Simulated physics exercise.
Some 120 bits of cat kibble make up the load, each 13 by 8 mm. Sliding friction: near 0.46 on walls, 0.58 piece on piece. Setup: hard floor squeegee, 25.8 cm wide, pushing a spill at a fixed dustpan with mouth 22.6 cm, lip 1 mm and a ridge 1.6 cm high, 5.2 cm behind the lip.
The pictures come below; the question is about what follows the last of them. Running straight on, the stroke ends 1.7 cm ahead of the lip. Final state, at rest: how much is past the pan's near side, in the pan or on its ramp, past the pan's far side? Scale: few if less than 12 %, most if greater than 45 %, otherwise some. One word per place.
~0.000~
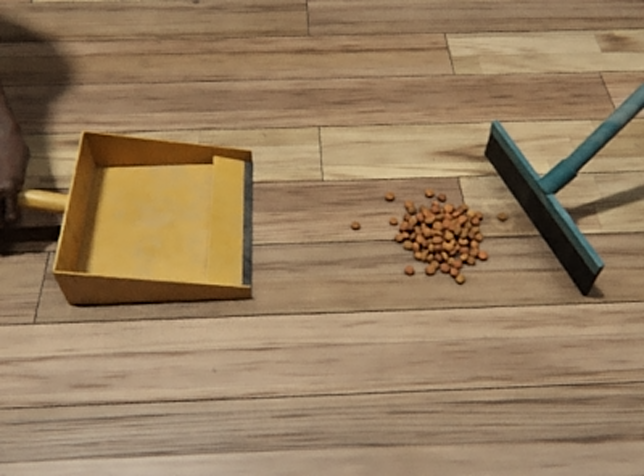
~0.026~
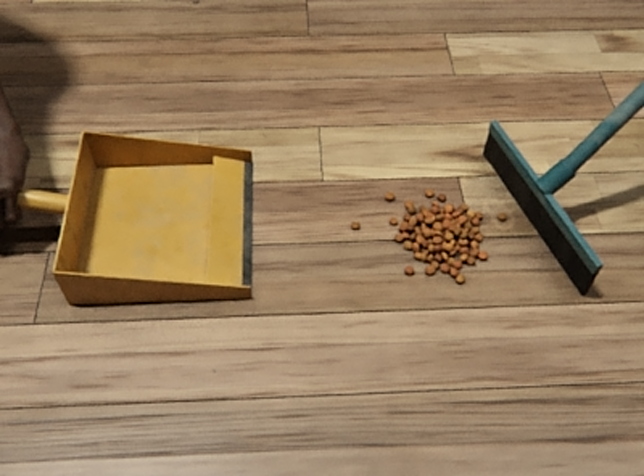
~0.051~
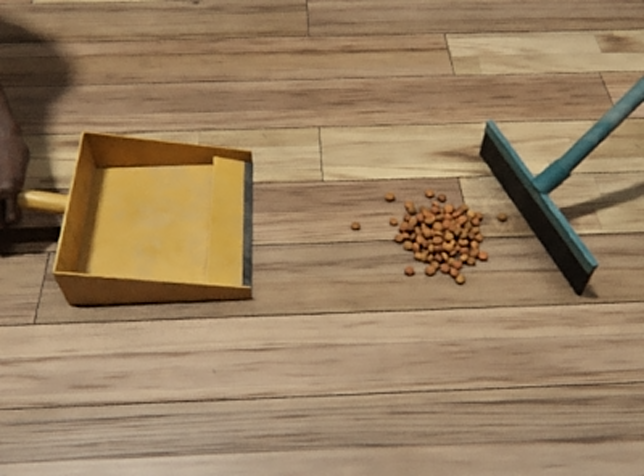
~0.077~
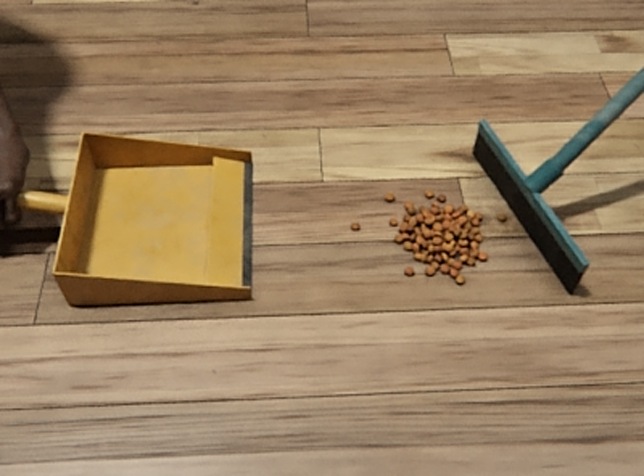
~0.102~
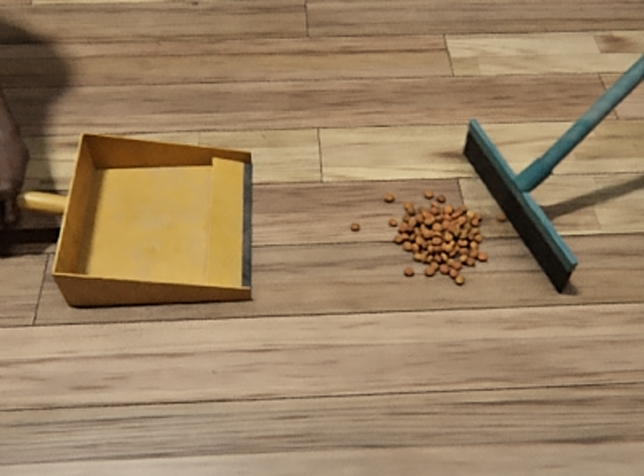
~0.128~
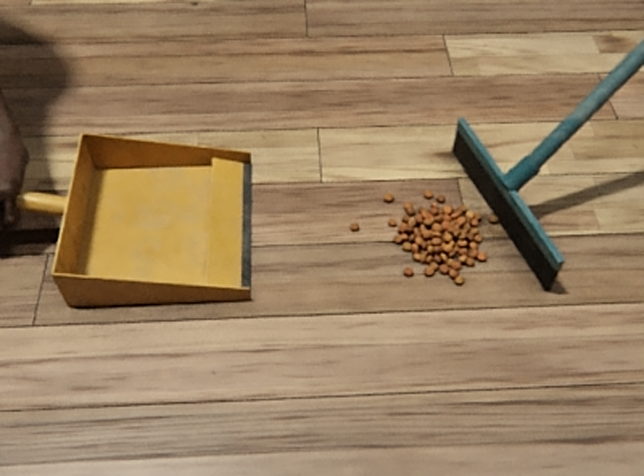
Near side - few; pan - few; far side - few.
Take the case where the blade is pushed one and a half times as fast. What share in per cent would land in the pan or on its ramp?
I'd put it at close to 0 per cent.
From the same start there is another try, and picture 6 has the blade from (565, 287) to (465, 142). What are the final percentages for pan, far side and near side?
Pan: 10, far side: 0, near side: 65.
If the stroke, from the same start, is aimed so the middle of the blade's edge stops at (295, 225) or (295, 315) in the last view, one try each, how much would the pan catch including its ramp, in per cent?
Around 0 per cent, and around 10 per cent.
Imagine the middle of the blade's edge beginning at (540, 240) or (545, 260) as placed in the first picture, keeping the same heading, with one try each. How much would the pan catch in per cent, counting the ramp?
Some 0 and 5 per cent.
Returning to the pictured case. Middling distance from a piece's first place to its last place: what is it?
I'd say near 20 cm.
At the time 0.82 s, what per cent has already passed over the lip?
Over the lip by then: Approx. 0 %.
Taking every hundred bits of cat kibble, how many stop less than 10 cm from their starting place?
10 %.
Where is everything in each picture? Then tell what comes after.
Blade from (597, 269) to (495, 128), moved 0.0 cm, 0 of the pieces shifted so far; middle of the pieces at (441, 234); pan at (153, 229), in the first frame.
Blade from (596, 269) to (493, 128), moved 0.2 cm, 0 of the pieces shifted so far; middle of the pieces at (441, 235), in the second frame.
Blade from (591, 268) to (489, 128), moved 0.7 cm, 0 of the pieces shifted so far; middle of the pieces at (441, 235), in the third frame.
Blade from (583, 268) to (482, 128), moved 1.7 cm, 0 of the pieces shifted so far; middle of the pieces at (441, 235), in the fourth frame.
Blade from (571, 266) to (472, 127), moved 3.0 cm, 0 of the pieces shifted so far; middle of the pieces at (441, 236), in the fifth frame.
Blade from (558, 265) to (461, 126), moved 4.5 cm, 1 of the pieces shifted so far; middle of the pieces at (440, 236); pan at (152, 231). Its pace works out near 0.57 m/s, heading 12 degrees away from the viewer's side, in the sixth frame.
After 0.37 s, middle of the blade 19 cm from the lip; 0 % over the lip, far side 0 %, near side 0 %.
After 0.53 s, middle of the blade 10 cm from the lip; 0 % over the lip, far side 0 %, near side 5 %.
Then, at 0.82 s, middle of the blade 6 cm from the lip; 0 % over the lip, far side 0 %, near side 5 %.
In the end, at 1.4 s, near side 5 %, pan 0 %, far side 0 %, in front of the lip or behind the blade 95 %.
